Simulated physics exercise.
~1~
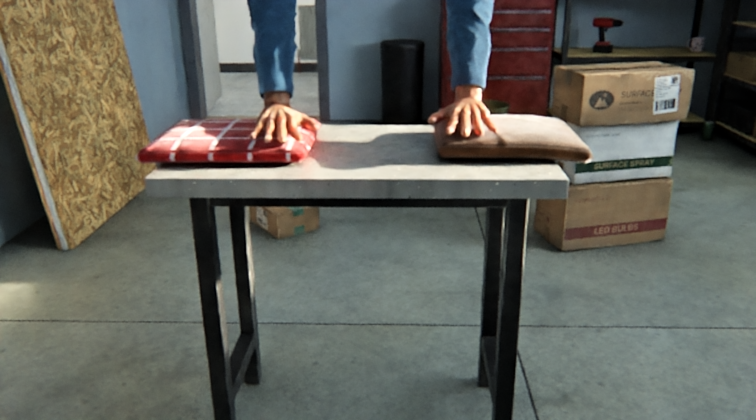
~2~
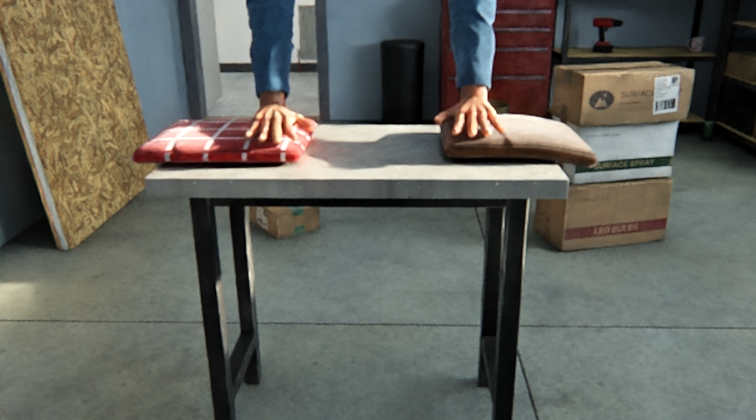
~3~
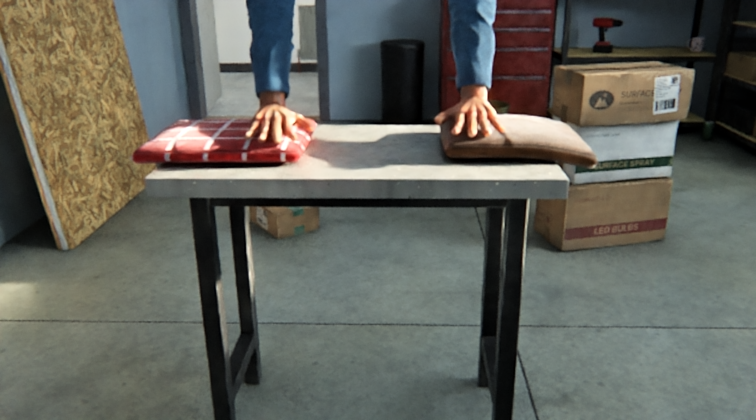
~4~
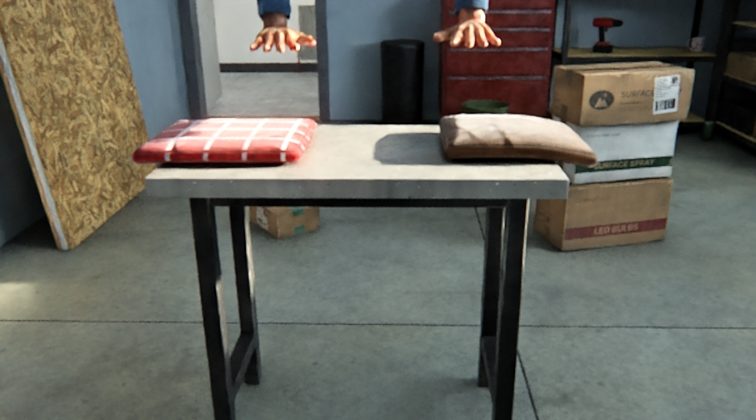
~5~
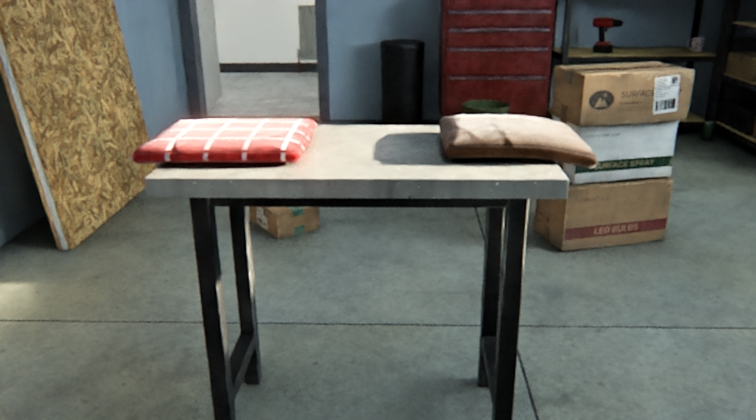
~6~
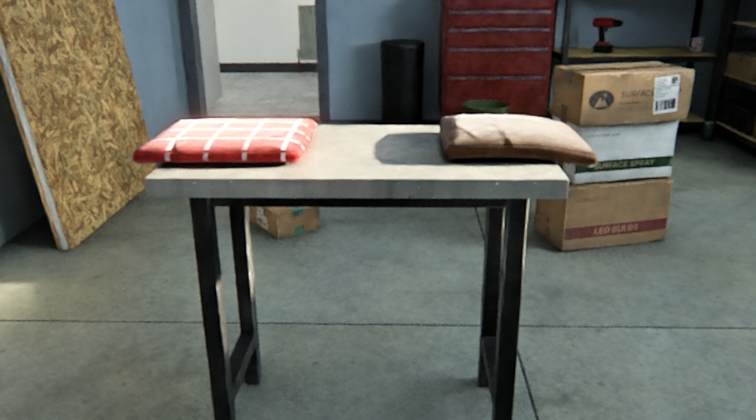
In a workshop, two hands pressing on red and brown seat pads on a table, then lifting away, leaving both lying still.
